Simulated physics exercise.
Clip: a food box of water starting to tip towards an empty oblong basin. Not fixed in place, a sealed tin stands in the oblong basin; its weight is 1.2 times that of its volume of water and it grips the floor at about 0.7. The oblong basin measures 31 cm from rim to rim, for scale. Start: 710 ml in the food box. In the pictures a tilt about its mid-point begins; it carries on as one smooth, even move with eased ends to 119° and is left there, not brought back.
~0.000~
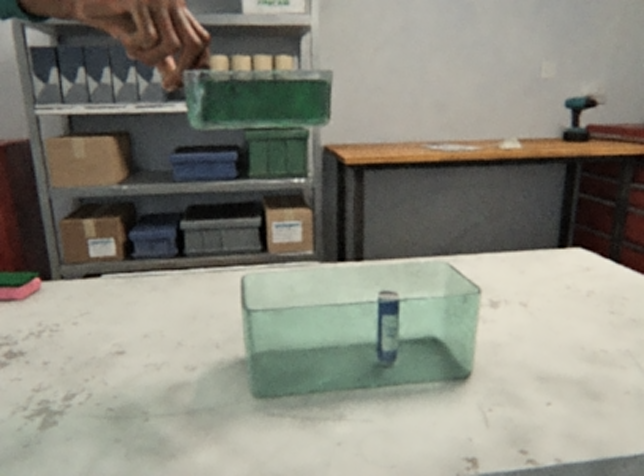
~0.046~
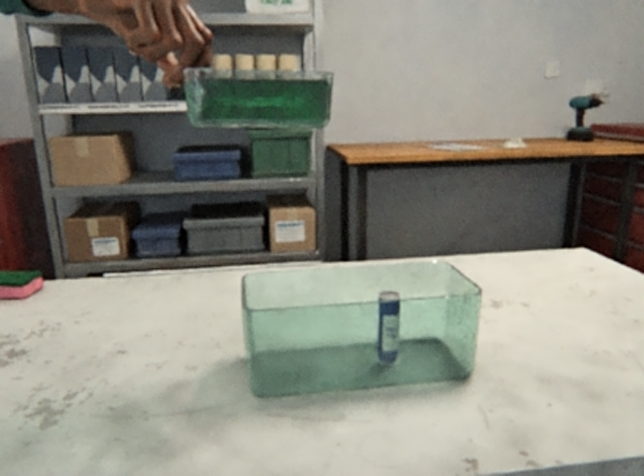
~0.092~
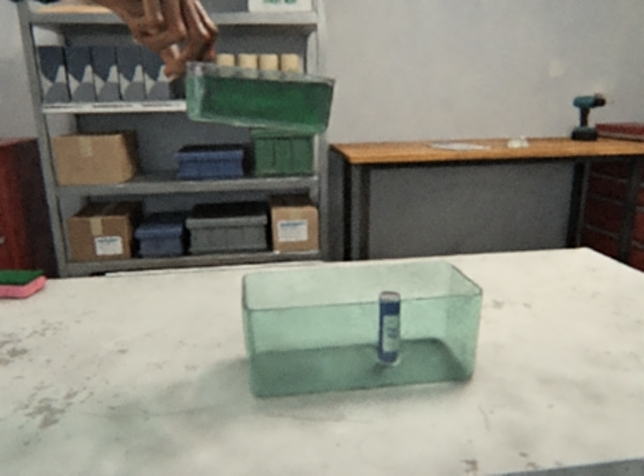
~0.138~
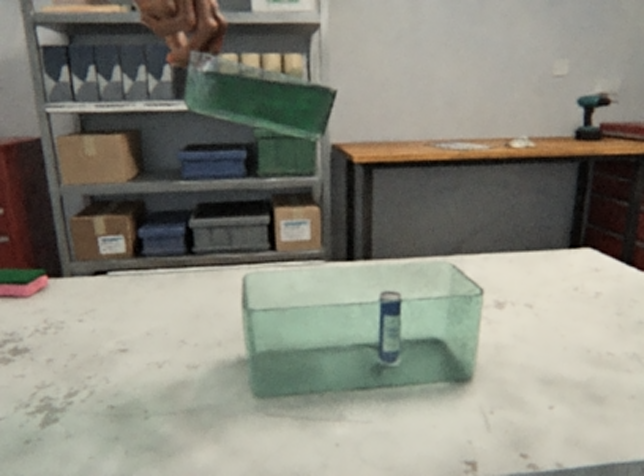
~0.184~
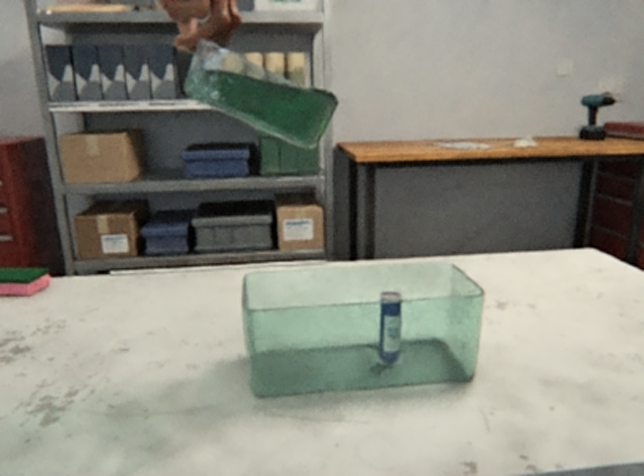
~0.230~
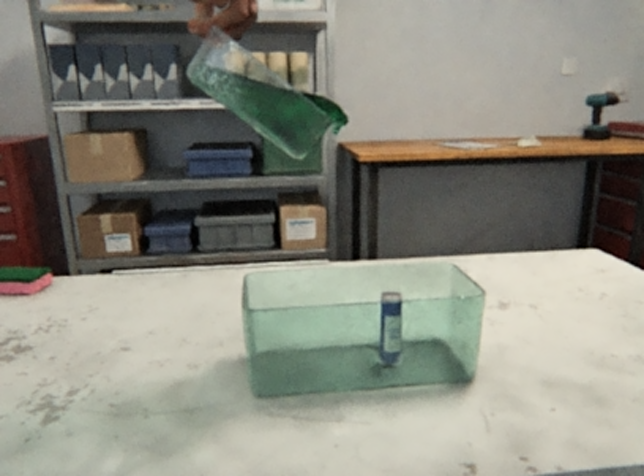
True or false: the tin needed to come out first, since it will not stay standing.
False.
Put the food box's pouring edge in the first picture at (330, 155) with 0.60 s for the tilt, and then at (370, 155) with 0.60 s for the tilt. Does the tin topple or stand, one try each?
Trial 1 - tin tips; trial 2 - tin stays standing.
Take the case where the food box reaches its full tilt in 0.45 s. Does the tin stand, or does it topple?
The tin would overturn.
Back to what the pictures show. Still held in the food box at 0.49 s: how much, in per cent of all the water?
Fraction remaining: Approx. 7 per cent.
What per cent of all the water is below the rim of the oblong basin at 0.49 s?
About 28 per cent.
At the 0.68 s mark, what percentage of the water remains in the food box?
About 0 % is still there.
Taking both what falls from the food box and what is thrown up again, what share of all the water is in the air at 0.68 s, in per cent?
About 6 % of the total.
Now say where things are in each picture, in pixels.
In the first picture, tilt 0°; pouring edge (327, 74); surface from (189, 83) to (324, 82); the oblong basin's rim runs from (242, 292) to (464, 277); the tin's top is at (388, 298).
In the second picture, tilt 2°; pouring edge (328, 76); surface from (190, 82) to (325, 82).
In the third picture, tilt 7°; pouring edge (330, 82); surface from (191, 79) to (327, 85).
In the fourth picture, tilt 15°; pouring edge (332, 92); surface from (194, 75) to (330, 89).
In the fifth picture, tilt 26°; pouring edge (332, 105); surface from (195, 72) to (327, 95); 3 per cent is over the edge.
In the sixth picture, tilt 38°; pouring edge (329, 121); surface from (195, 67) to (311, 97); 11 per cent is over the edge.
Then, 0.49 s in, the tilt is 110° and 7 per cent is still to pour; the tin stands where it began.
Then, 0.68 s in, the tilt is 119° and 0 per cent is still to pour; the tin stands 1 cm from where it began.
Then, 0.88 s in, the tilt is 119° and 0 per cent is still to pour; the tin stands where it began.
Then, 1.10 s in, the tilt is 119° and 0 per cent is still to pour; the tin stands 1 cm from where it began.
Finally, the tin stands where it began.
